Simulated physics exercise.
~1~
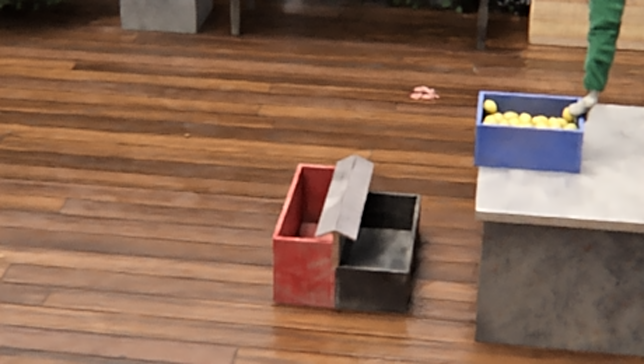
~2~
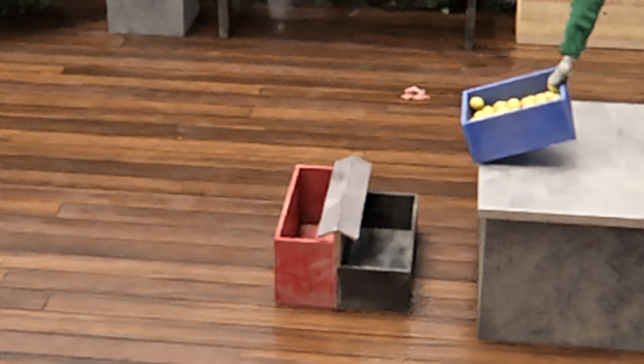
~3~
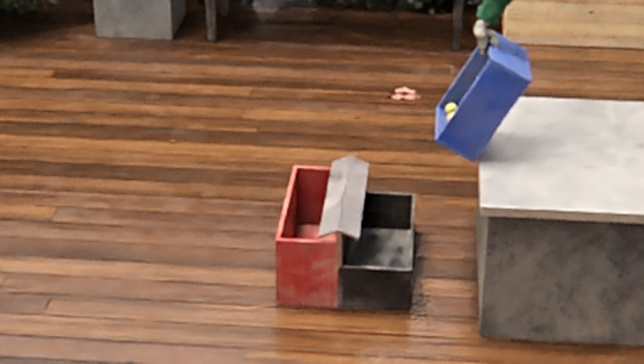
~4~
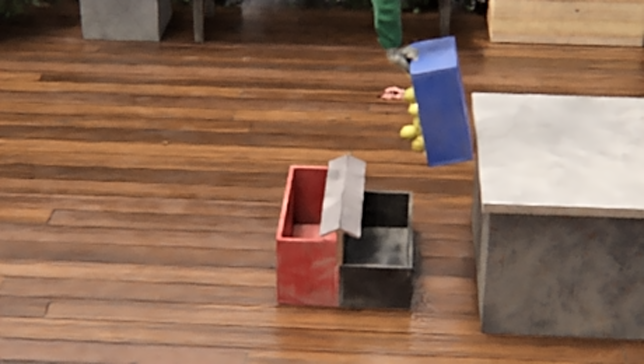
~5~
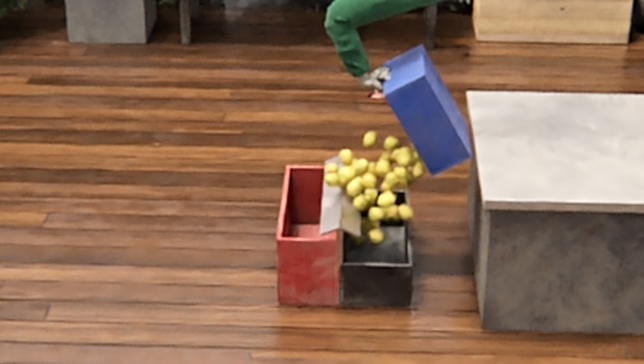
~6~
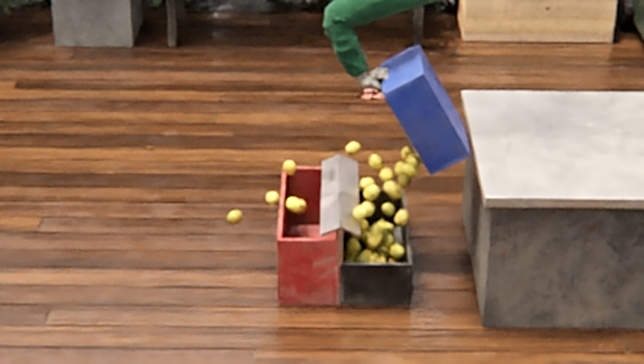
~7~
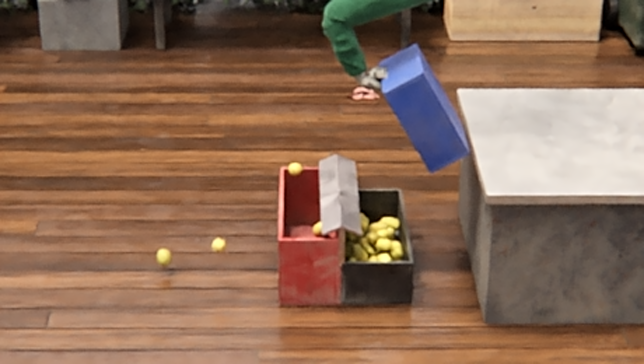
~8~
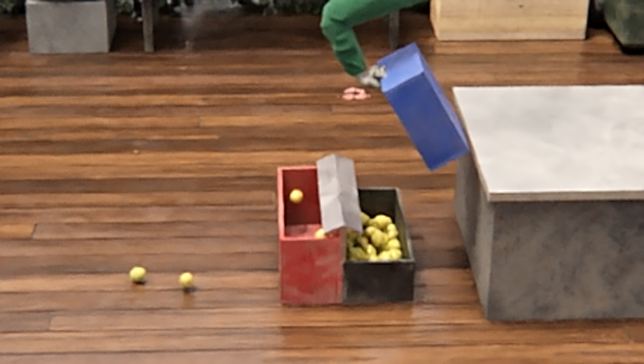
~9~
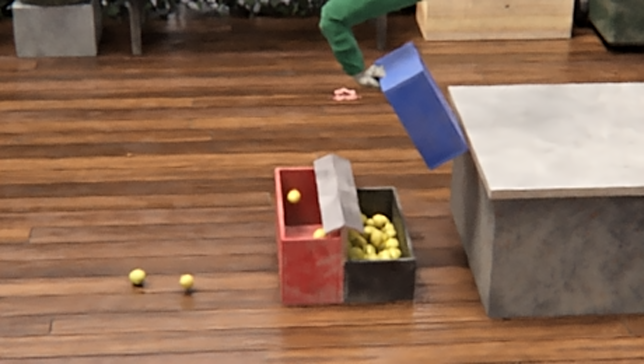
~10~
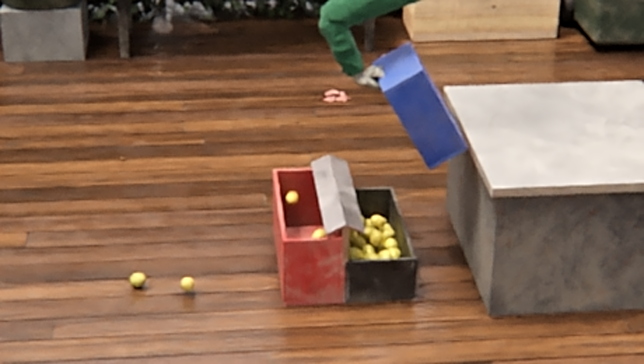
On a wooden plank deck, seen from slightly above by a gently drifting camera, a blue box of yellow lemons sits on a grey bench at right. A red tote and a black tote stand side by side to its left, with a grey roof-shaped splitter over their shared wall. A green-sleeved arm with a gloved hand tips the box leftward over the bench's edge. The lemons pour out in a clump, hitting the splitter and scattering. Most land in the black tote, a few go into the red one, and two come to rest on the deck at left, while the hand keeps the box tilted.
